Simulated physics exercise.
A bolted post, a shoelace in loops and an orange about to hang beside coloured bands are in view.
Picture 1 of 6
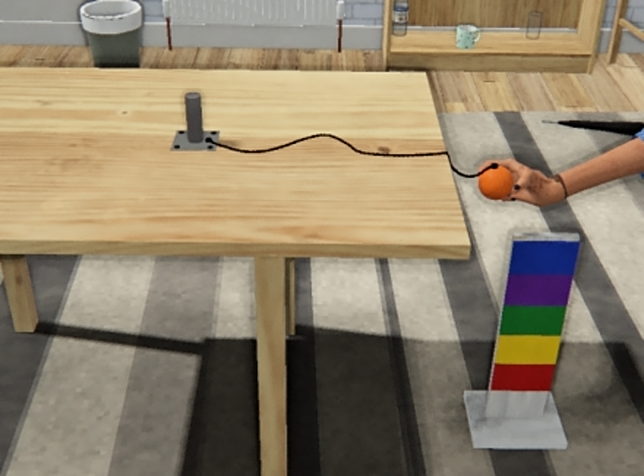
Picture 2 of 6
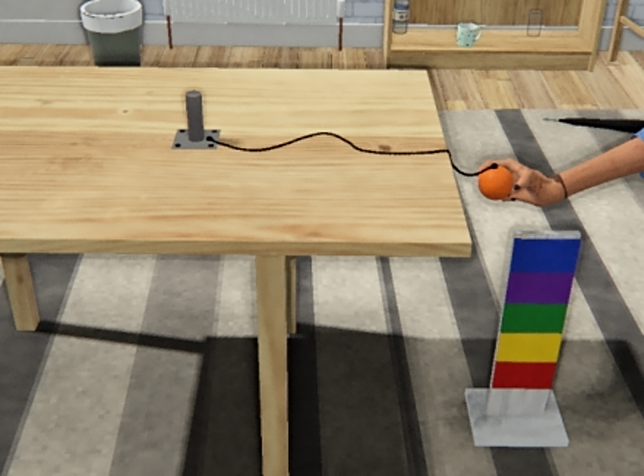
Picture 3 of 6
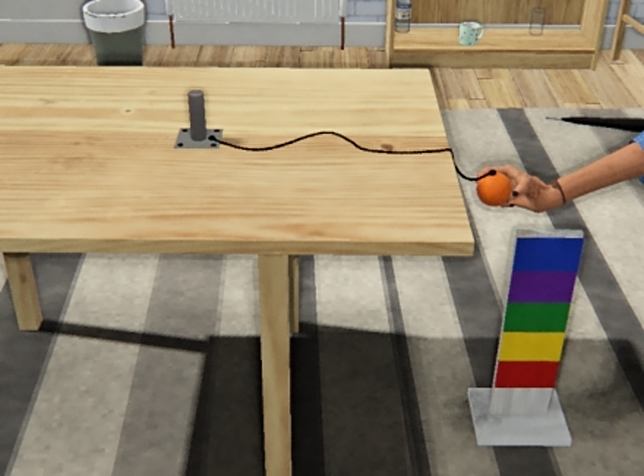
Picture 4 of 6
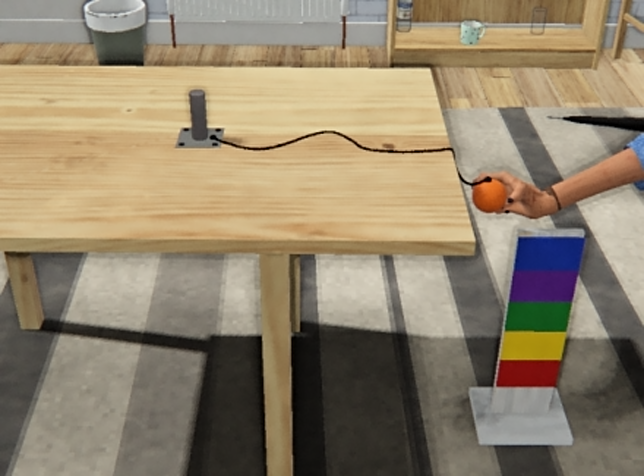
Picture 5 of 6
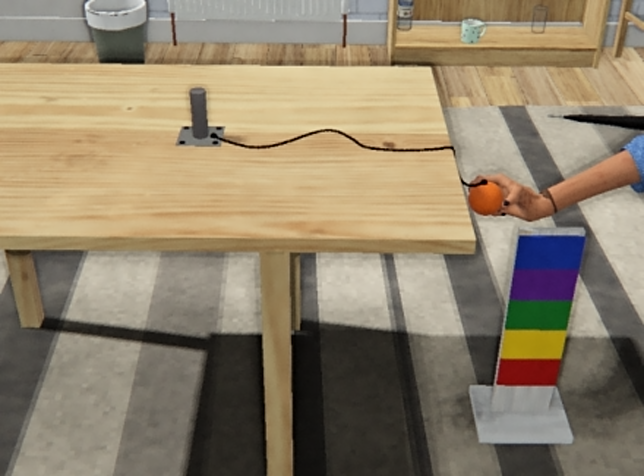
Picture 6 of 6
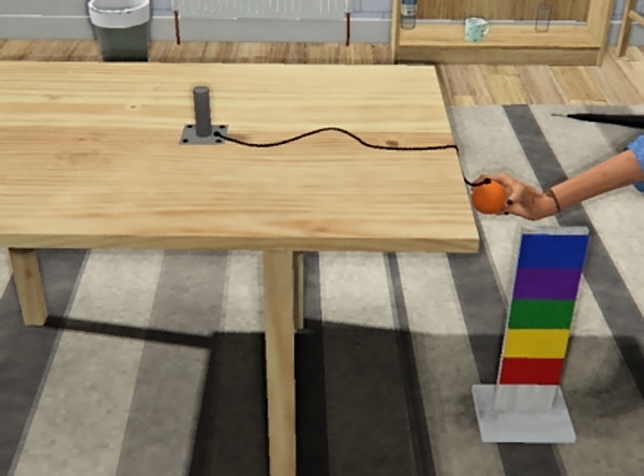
A hand holding an orange ball on a black cord lowers it slightly beside coloured bands.
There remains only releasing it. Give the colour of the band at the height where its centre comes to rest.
The band is blue.
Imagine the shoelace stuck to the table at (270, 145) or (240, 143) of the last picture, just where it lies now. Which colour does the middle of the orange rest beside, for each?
Results, in sequence: Blue / blue.
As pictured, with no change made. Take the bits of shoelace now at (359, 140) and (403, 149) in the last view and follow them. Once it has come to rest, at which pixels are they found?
The first settles around (389, 140), the second around (440, 142).
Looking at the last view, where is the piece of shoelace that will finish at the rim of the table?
It sits at about (423, 149).
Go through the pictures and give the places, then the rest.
In the first frame, orange (496, 183); blue (544, 259); purple (539, 291); green (533, 322); yellow (528, 351); red (523, 379).
In the second frame, orange (495, 183); shoelace through (231, 147) (288, 143) (340, 138) (389, 154) (445, 153).
In the third frame, orange (494, 189).
In the fourth frame, orange (489, 196); shoelace through (234, 146) (292, 142) (344, 136) (393, 152) (449, 152).
In the fifth frame, orange (486, 199).
In the sixth frame, orange (489, 198); shoelace through (238, 142) (296, 139) (348, 133) (397, 149) (453, 149).
Soon after, orange near (439, 248); level with blue.
After that, orange near (457, 250); level with blue.
In the end, orange near (444, 250); level with blue. The blue one.
